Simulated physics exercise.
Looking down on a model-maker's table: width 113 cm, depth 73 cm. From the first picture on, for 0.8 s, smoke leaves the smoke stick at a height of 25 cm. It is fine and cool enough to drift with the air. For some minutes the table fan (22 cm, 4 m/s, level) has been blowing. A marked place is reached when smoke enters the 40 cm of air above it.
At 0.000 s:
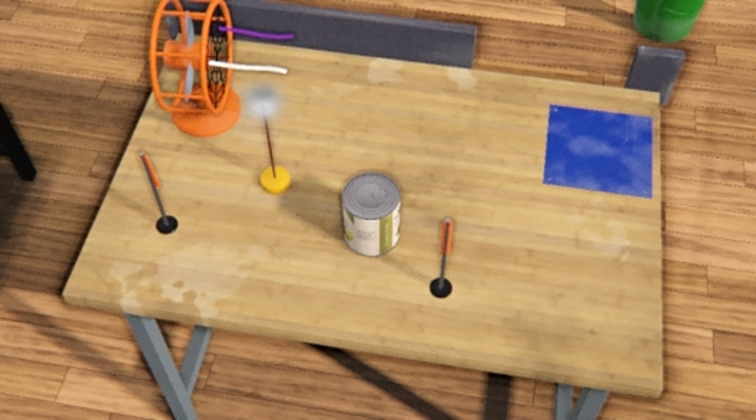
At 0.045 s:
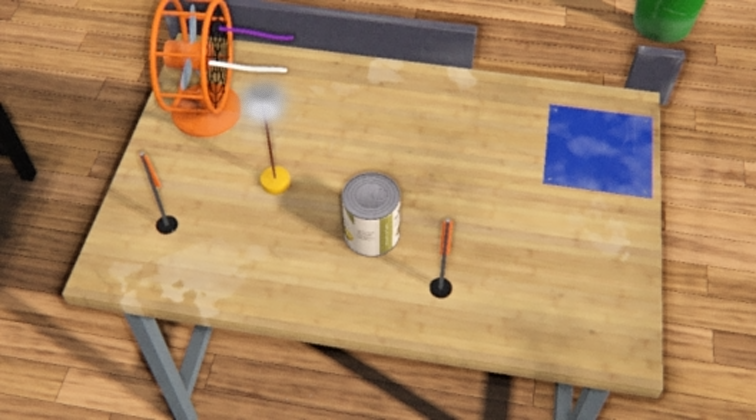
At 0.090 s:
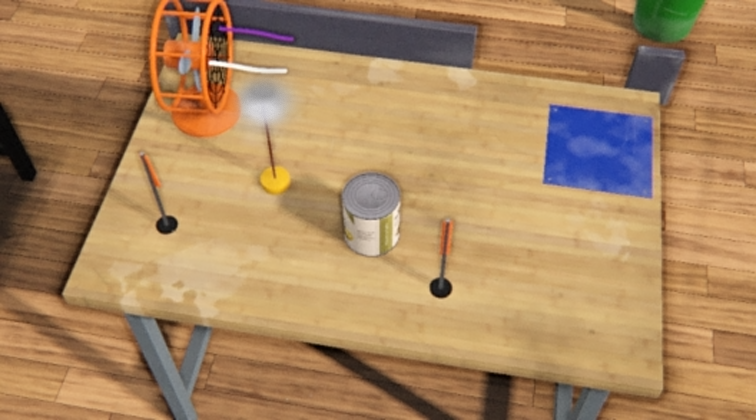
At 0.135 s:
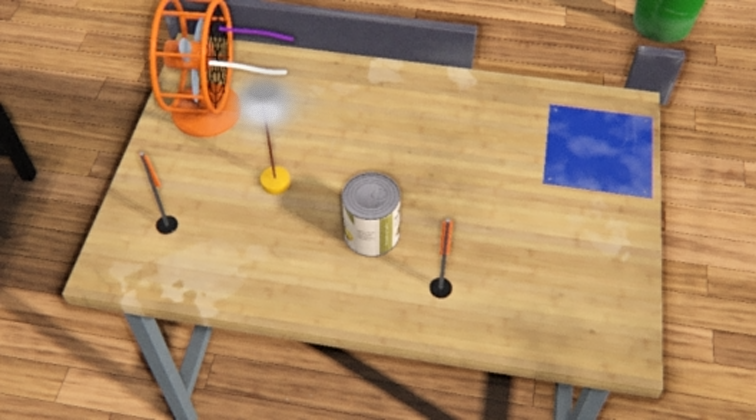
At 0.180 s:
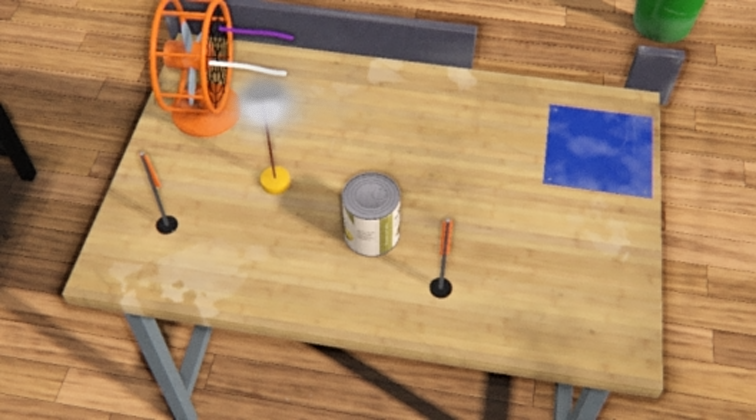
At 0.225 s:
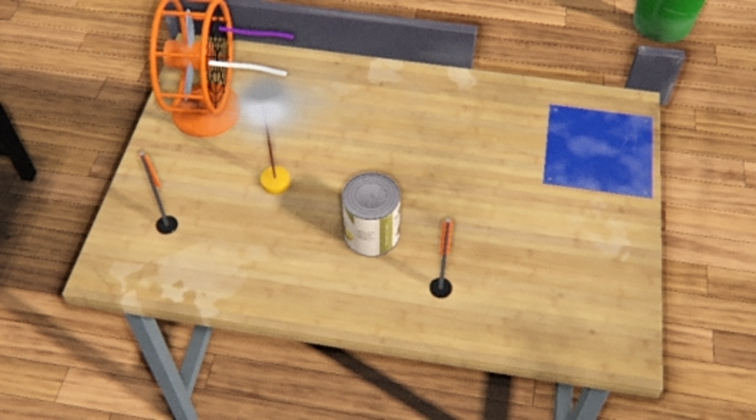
On a wooden table, pale smoke spreads slightly rightward from a stick while a fan spins.
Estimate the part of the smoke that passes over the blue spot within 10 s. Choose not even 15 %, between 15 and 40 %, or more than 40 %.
It is more than 40 % that passes there.
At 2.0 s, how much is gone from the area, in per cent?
Near 90 %.
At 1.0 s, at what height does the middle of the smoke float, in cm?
Roughly 16 cm up.
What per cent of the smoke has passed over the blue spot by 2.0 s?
Some 90 per cent.
By 1.0 s, 18 % is gone from the area; 40 % has passed over the blue spot, and the middle of the rest is near (447, 128).
By 2.0 s, 86 % is gone from the area; 86 % has passed over the blue spot.
By 4.0 s, 99 % is gone from the area; 88 % has passed over the blue spot.
By 10.0 s, 100 % is gone from the area; 88 % has passed over the blue spot.
